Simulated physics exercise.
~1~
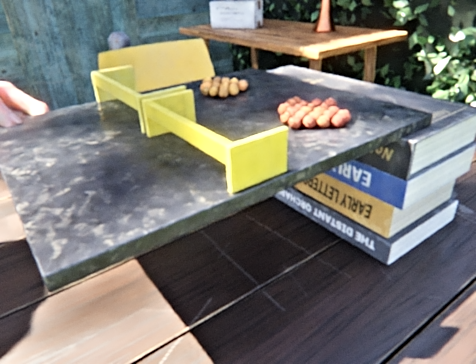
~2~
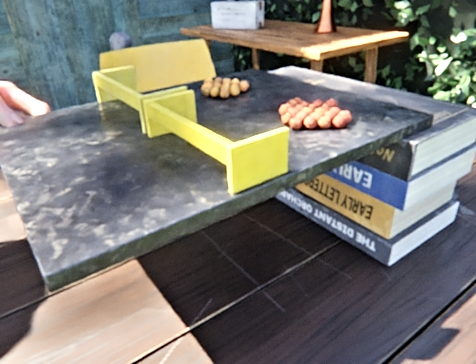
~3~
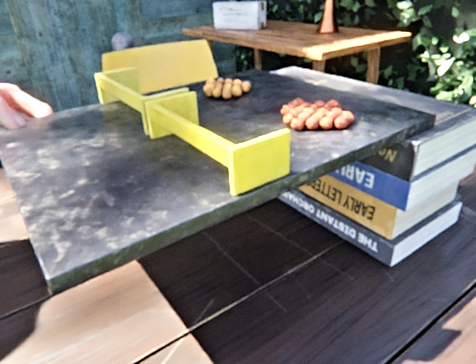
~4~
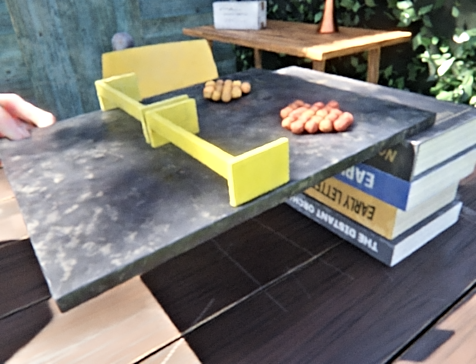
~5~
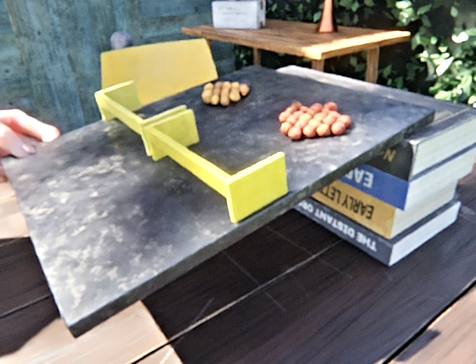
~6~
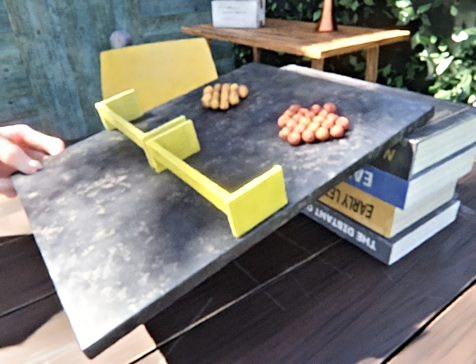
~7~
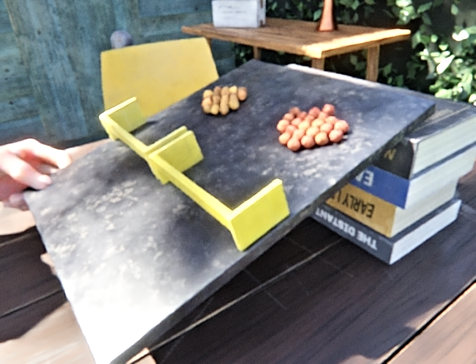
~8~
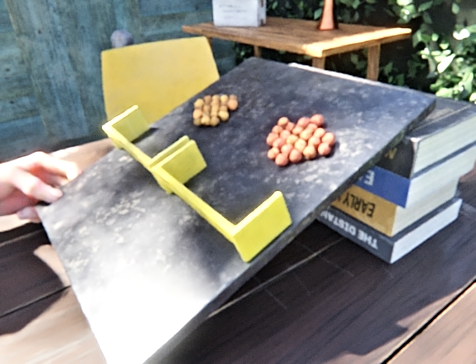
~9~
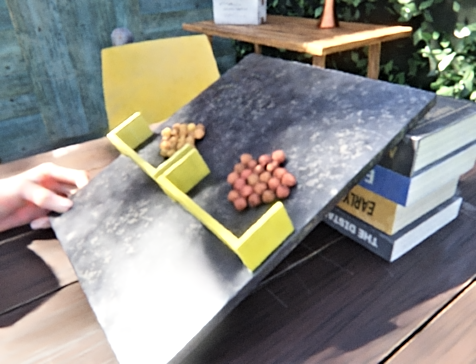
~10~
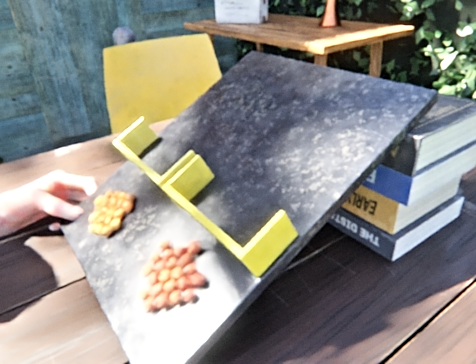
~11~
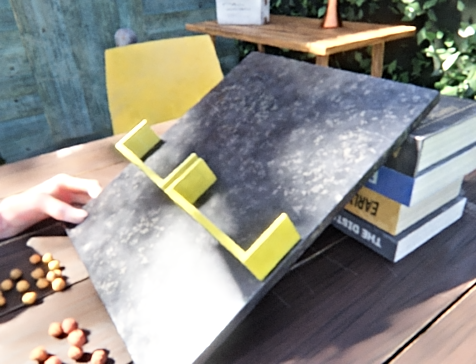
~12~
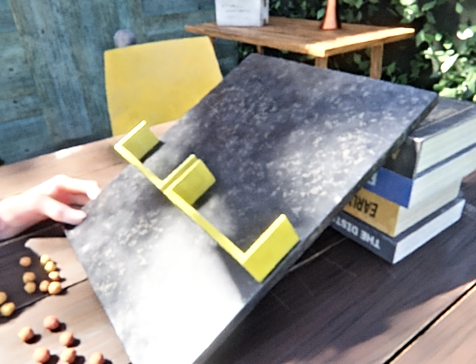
A dark, mottled board lies on a brown wooden table outdoors, seen from slightly above, its right side resting by a stack of books. Two yellow bars with upright ends stand across it, with a cluster of reddish-brown balls to the right and a tan cluster farther back. A hand at the left holds the board as its near left end dips and the slope steepens. Both clusters start sliding down leftward, pass the yellow bars and spill off the low end. Finally the board rests steeply tilted, the balls scattered on the table at lower left.
